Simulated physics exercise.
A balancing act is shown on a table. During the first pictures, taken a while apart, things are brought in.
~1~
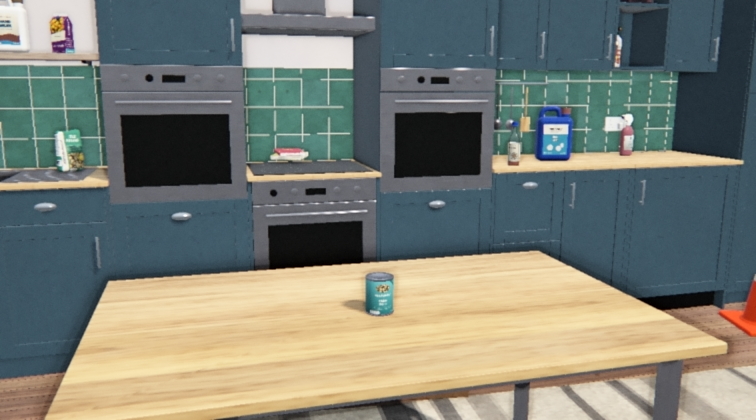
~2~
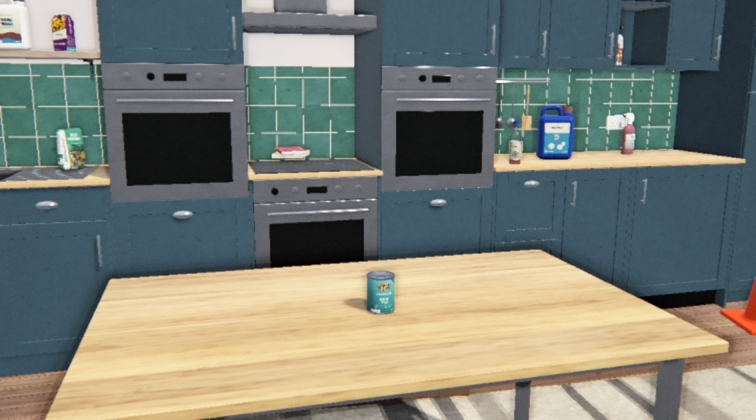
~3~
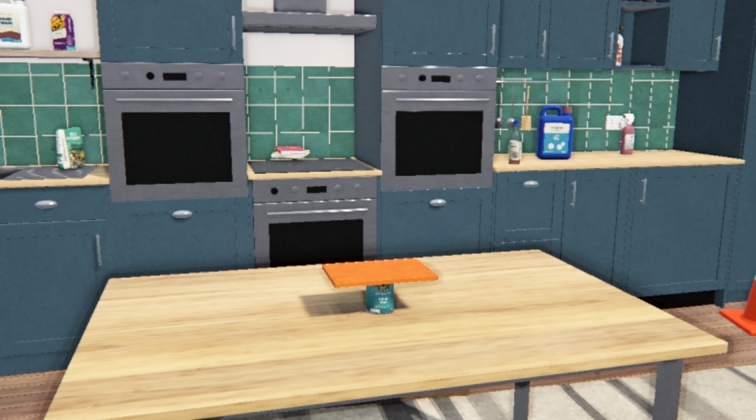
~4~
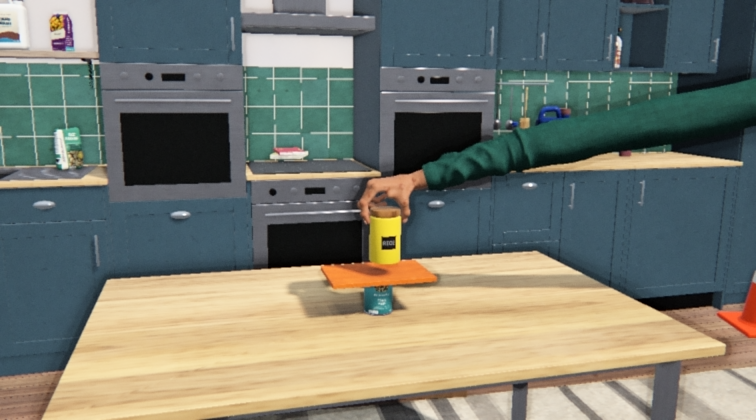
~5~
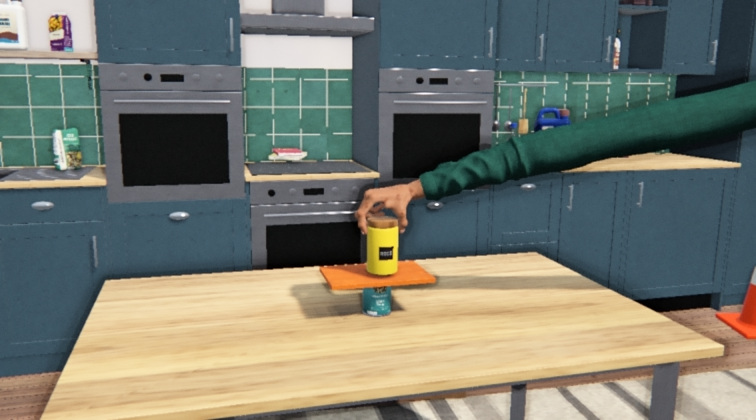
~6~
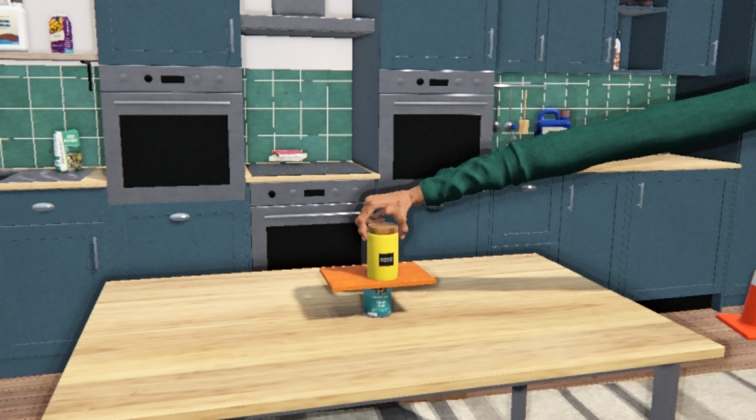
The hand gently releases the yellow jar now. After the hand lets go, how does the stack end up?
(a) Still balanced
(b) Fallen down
Answer: A.
Then, 0.60 s later than the last frame, all is still.
Then, 1.40 s later than the last frame, yellow jar resting near (383, 251).
When it is over, all 3 as before. End places, in pixels of the last picture, yellow jar near (383, 251). The stack stays up.
